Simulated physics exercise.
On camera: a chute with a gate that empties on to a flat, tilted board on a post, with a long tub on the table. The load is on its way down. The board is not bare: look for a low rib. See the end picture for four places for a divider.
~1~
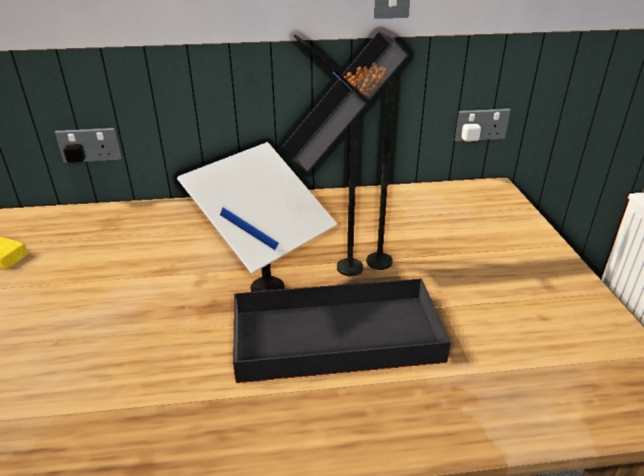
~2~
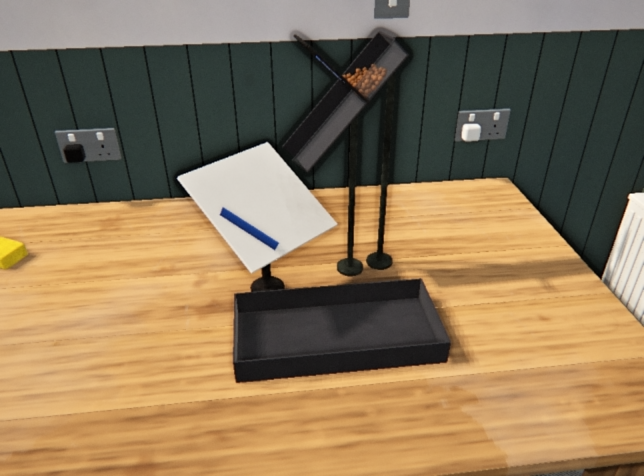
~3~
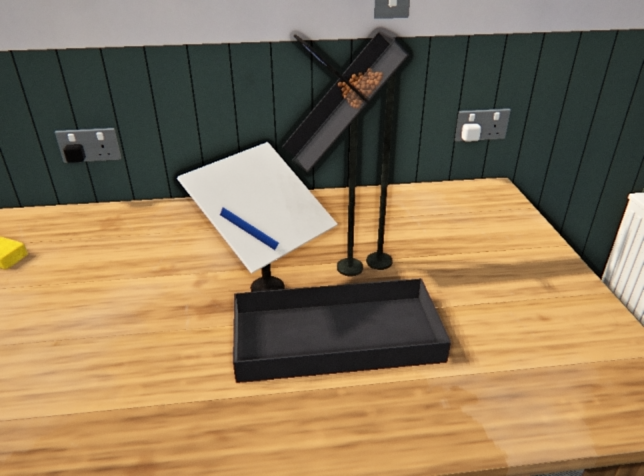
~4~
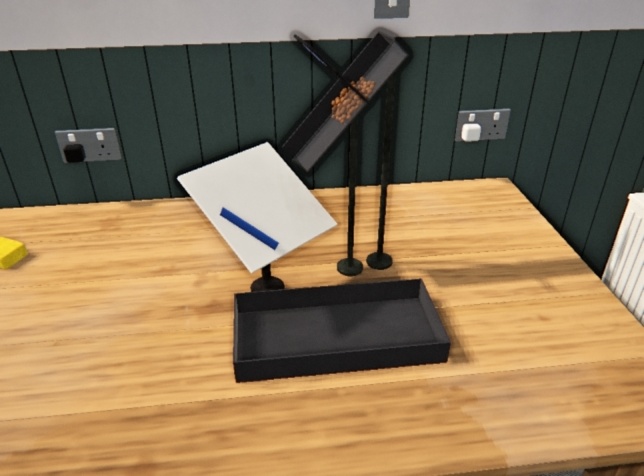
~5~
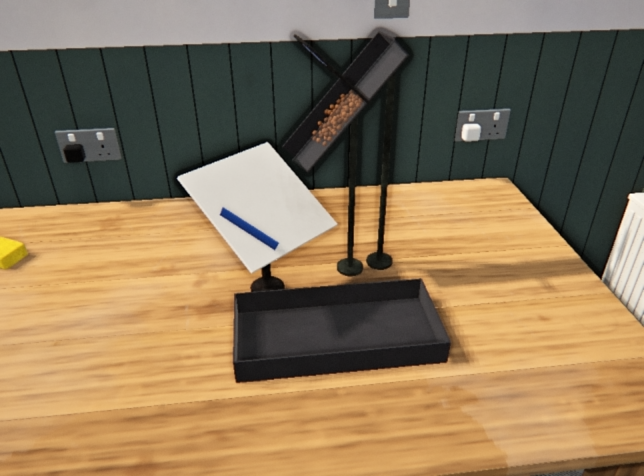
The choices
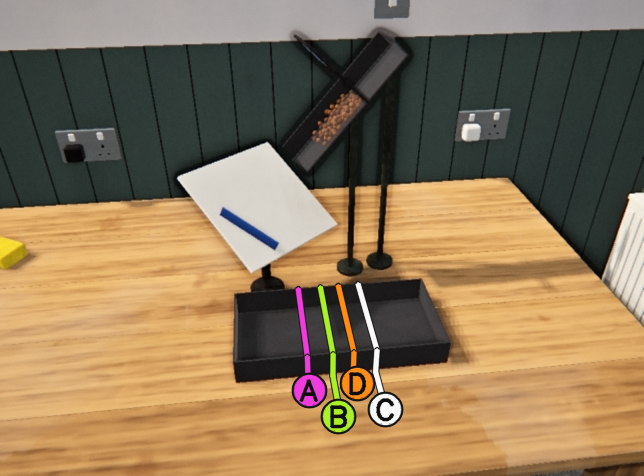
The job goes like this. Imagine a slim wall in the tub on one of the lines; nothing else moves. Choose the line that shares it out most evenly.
B beats the others.
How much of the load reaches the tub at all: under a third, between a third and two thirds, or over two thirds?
About that: Over two thirds.
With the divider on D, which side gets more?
More lands on the left.
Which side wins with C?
Left.
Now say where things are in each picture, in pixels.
In the first picture, load behind the gate near (365, 79), cereal balls; lip of the chute near (302, 165), sloping fairly steeply.
In the second picture, middle of the board near (261, 201), tilted fairly steeply; middle of its low edge near (298, 247); of its high edge near (226, 158).
In the third picture, front corners of the tub near (234, 362) and (450, 342), empty; front of the load near (353, 104).
In the fourth picture, middle of the load near (350, 101); its front near (334, 117), close to a third of the way to the lip; rib from (222, 207) to (279, 244).
In the fifth picture, middle of the load near (339, 117); its front near (315, 139), close to two thirds of the way to the lip.
On the marked copy, line A crosses the front rim at (307, 355); line B crosses the front rim at (332, 353); line C crosses the front rim at (376, 349); line D crosses the front rim at (353, 351).
With A, of what is caught, a small share on the left of the divider, all but a few on the right.
With B, of what is caught, close to half on the left of the divider, close to half on the right.
With C, of what is caught, all but a few on the left of the divider, a small share on the right.
With D, of what is caught, the bulk on the left of the divider, a small share on the right.
